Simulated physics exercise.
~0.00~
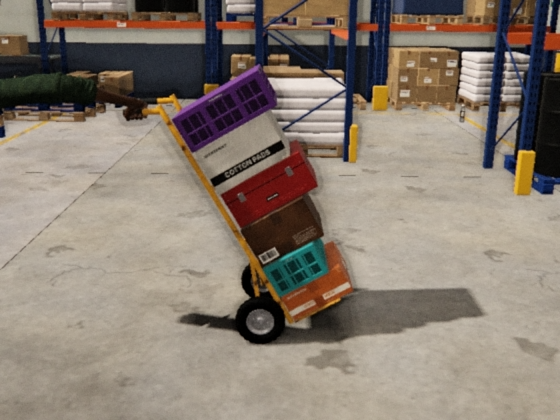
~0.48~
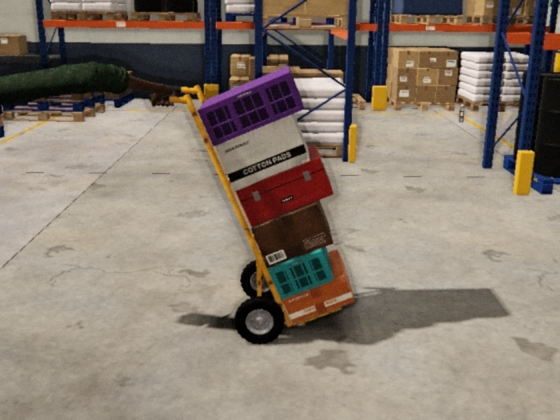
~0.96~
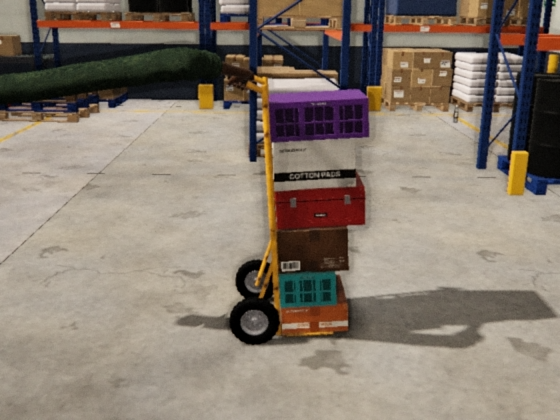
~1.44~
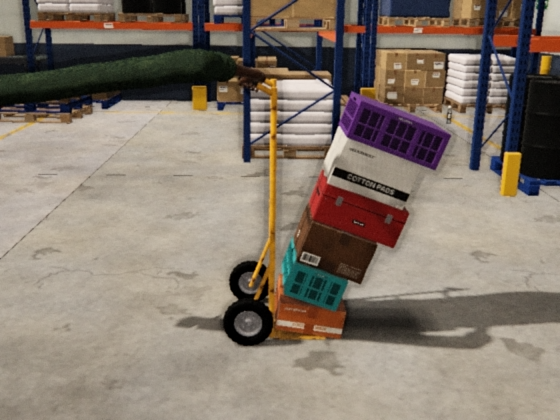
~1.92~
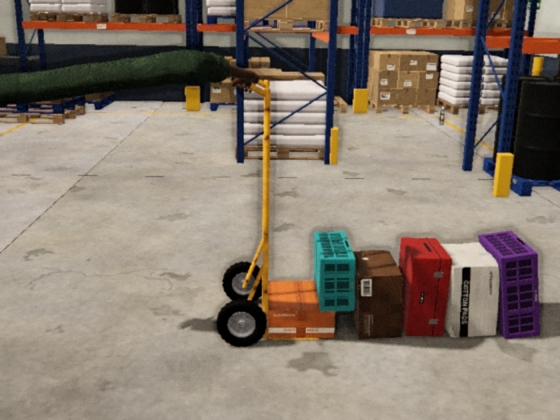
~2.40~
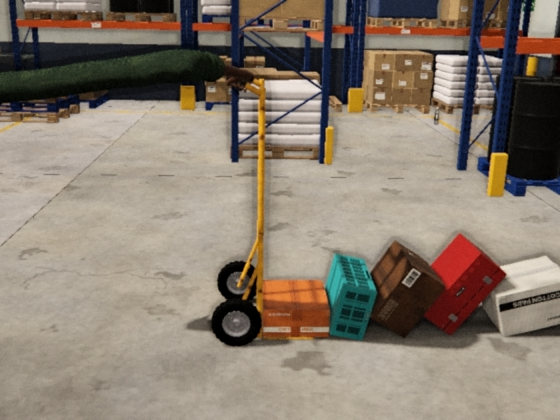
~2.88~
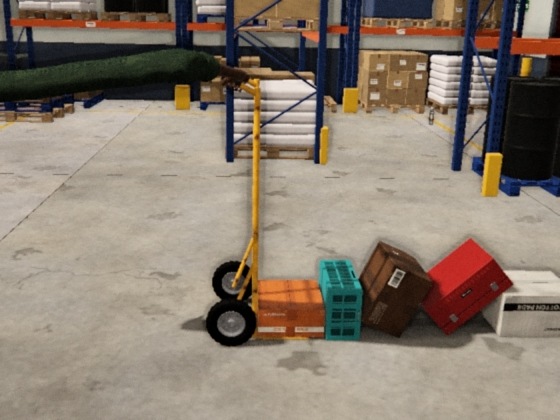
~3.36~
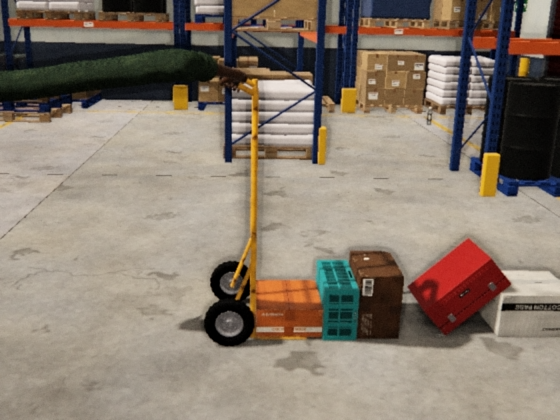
In a warehouse, a green-sleeved arm tipped a loaded yellow hand truck upright, and the stack above the orange parcel toppled right onto the floor; the purple crate left view, while the turquoise crate and brown box settled beside the parcel, near a tilted red toolbox.
